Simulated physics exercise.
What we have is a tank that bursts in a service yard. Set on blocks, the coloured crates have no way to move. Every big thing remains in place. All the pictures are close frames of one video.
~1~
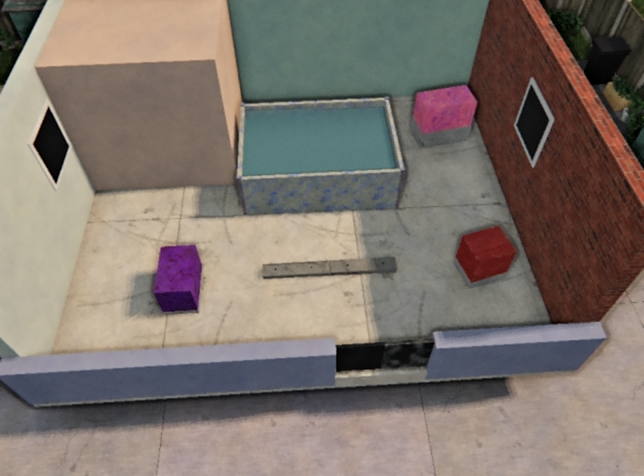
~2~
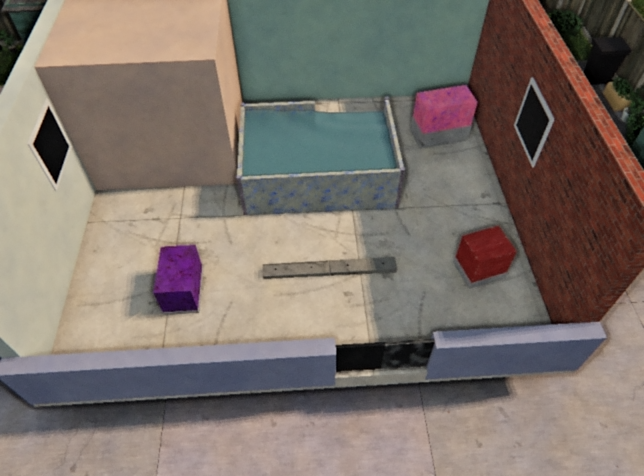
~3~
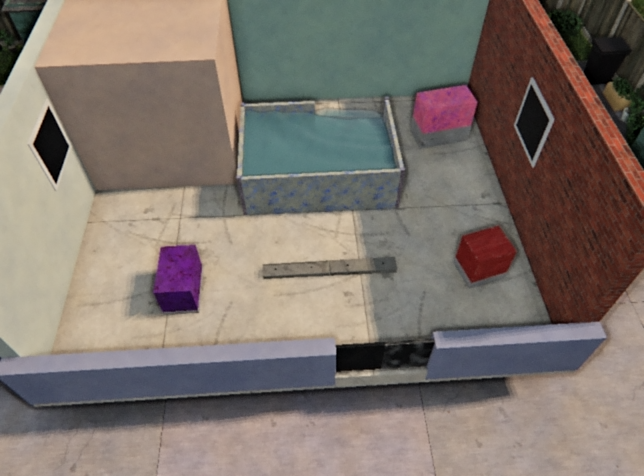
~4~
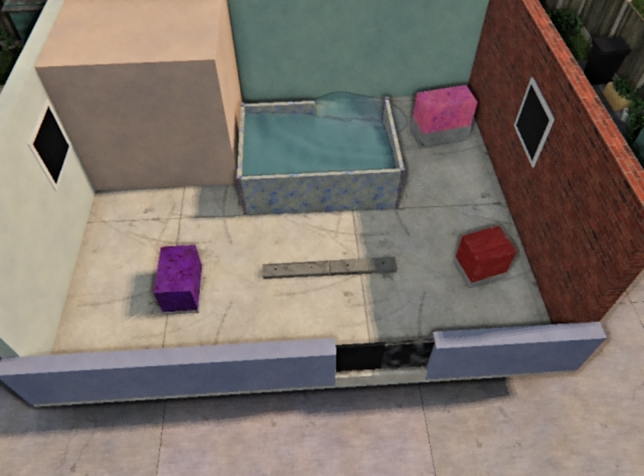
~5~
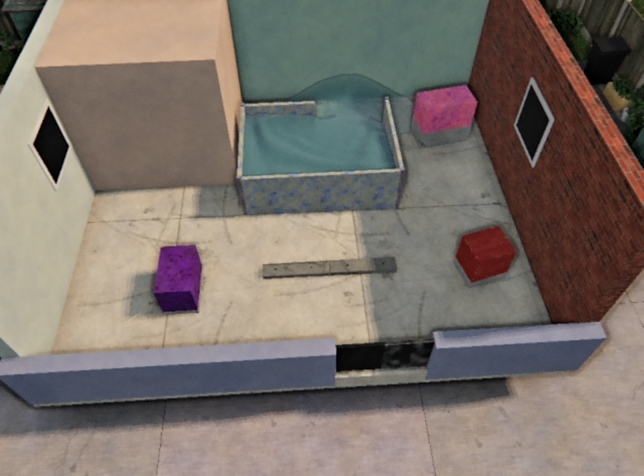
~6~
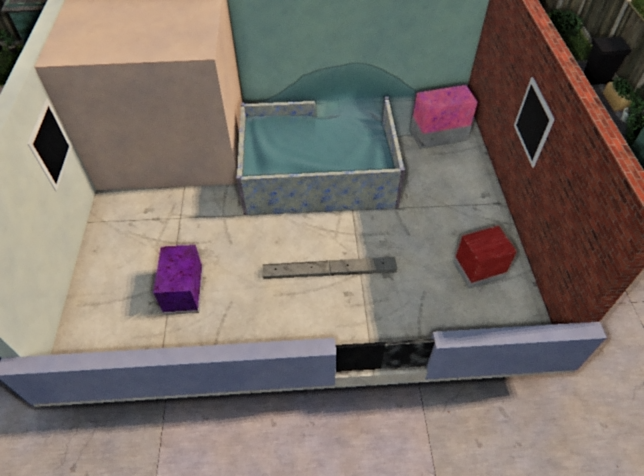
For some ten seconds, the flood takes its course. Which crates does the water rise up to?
The purple crate is hit; the pink crate is hit; the red crate is hit.
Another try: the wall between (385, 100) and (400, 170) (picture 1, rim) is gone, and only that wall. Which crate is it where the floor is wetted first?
It's the one in pink.
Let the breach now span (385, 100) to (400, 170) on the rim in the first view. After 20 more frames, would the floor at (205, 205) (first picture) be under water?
Short version: Spared.
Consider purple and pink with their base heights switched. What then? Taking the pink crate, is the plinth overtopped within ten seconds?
With the swap, the pink crate is flooded.
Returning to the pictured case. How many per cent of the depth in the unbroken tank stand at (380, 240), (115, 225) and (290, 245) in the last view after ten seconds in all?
I'd say around 8 per cent, then 4 per cent, then 4 per cent.
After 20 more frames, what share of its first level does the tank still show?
38 percent or thereabouts.
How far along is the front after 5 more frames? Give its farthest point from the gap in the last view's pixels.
At roughly (460, 95).
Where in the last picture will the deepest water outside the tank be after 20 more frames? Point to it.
Near (435, 96).
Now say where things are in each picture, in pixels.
The first frame shows still water in the tank at (318, 139).
In the second frame, water pours out on the tank's far side and has run to a hidden place.
In the third frame, water pours out on the tank's far side and has run to a hidden place.
In the fourth frame, the front is at (309, 101), out from the gap on the tank's far side.
In the fifth frame, the front is at (405, 97), out from the gap on the tank's far side.
In the sixth frame, water pours out on the tank's far side and has run to a hidden place.
A moment on, water covers 15 % of the floor; the purple crate not reached, the pink crate water round its plinth, the red crate not reached.
Next, water covers 25 % of the floor; the purple crate not reached, the pink crate water round its plinth, the red crate not reached.
Then, water covers 50 % of the floor; the purple crate water round its plinth, the pink crate water round its plinth, the red crate water round its plinth.
Later, water covers 80 % of the floor; the purple crate water round its plinth, the pink crate water round its plinth, the red crate water round its plinth.
In the end, water covers 100 % of the floor; the purple crate was topped, the pink crate was topped, the red crate was topped.
